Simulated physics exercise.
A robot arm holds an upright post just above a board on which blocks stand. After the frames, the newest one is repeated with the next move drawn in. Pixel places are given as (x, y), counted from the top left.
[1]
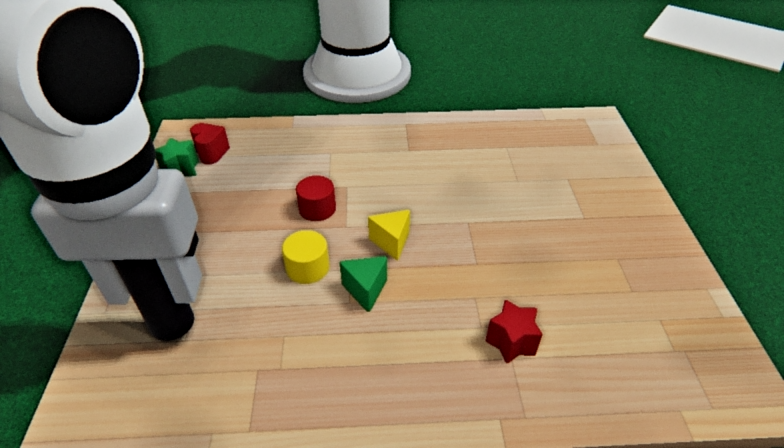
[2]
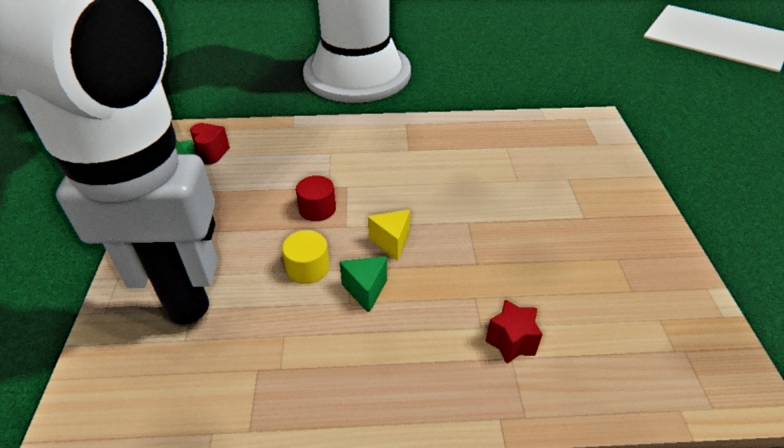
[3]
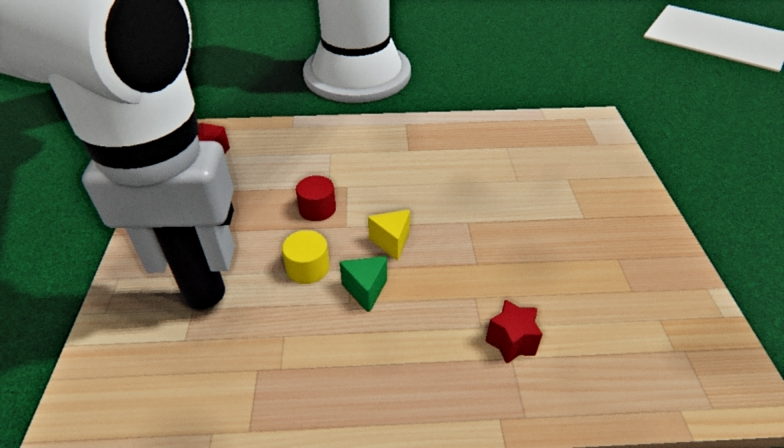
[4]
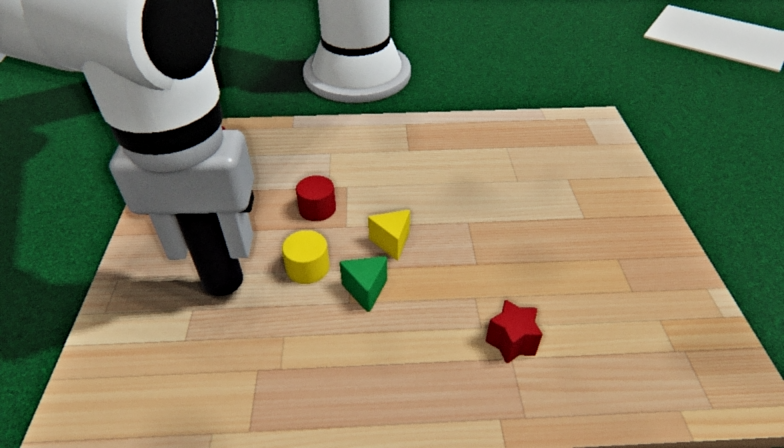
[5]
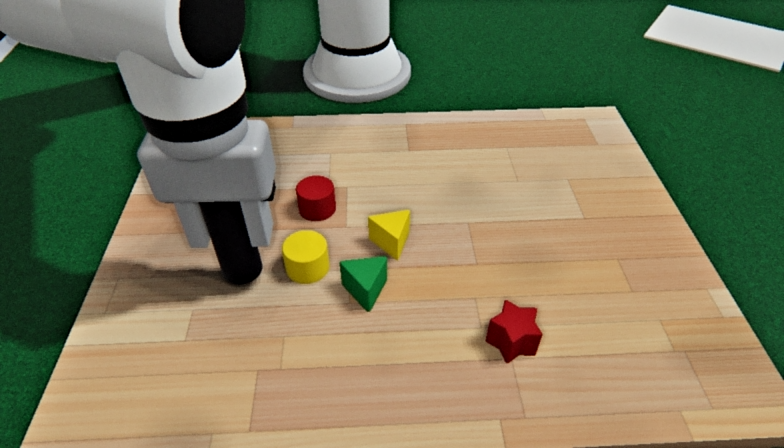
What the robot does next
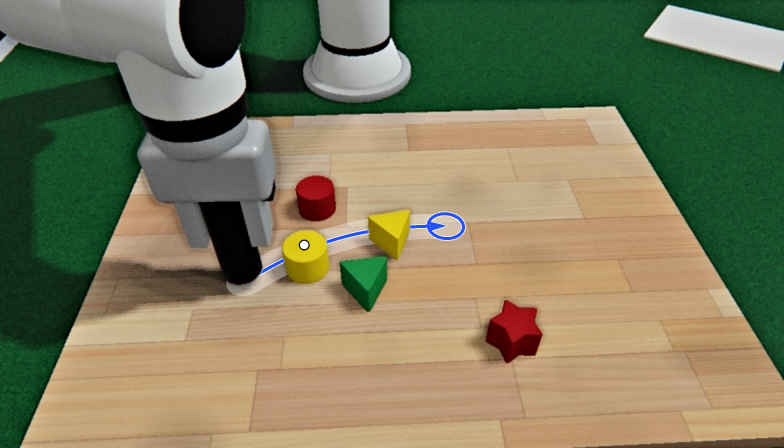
A white and grey robot arm holding a black upright post stands at the left of a light wooden board on a green surface, seen from above at an angle. A red and a yellow cylinder, yellow and green triangles and a red star sit apart, with a green and a red block at the far left corner. The arm glides steadily right and slightly away, hiding the corner blocks and nearing the yellow cylinder, touching nothing.
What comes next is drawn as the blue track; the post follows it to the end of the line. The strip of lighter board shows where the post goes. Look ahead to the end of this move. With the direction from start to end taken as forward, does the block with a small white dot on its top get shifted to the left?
No, I don't think so.
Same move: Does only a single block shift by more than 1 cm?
It seems not.
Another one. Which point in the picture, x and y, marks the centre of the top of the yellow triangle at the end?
At (437, 226).
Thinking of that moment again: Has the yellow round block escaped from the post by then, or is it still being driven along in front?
Once the path is finished, the yellow round block lies beside or behind the post.
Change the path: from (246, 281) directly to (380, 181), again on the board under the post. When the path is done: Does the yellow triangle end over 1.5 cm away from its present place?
Going by the path, no.
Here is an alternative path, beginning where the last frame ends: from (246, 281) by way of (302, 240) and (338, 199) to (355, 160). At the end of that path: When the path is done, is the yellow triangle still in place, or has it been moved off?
Stays where it is.
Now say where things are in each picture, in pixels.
In the first frame, post tip at (173, 323); block tops, yellow round block at (304, 245); red round block at (315, 186); yellow triangle at (392, 221).
In the second frame, post at (188, 308); blocks unchanged.
In the third frame, post at (205, 294); blocks unchanged.
In the fourth frame, post at (223, 281); blocks unchanged.
In the fifth frame, post at (243, 270); yellow round block at (304, 245); red round block at (315, 186); yellow triangle at (392, 221).
Path on the board, from (246, 281) by way of (311, 248) and (378, 230) to (446, 226); the dot is on the yellow round block.
The first path, step by step. One third of the way, post at (311, 237); yellow round block at (343, 240).
Two thirds of the way, post at (379, 219); yellow round block at (366, 239); yellow triangle at (413, 224), turned 30° clockwise.
At the end, post at (447, 215); yellow round block at (366, 239); red round block in place; yellow triangle at (437, 226), turned 130° clockwise.
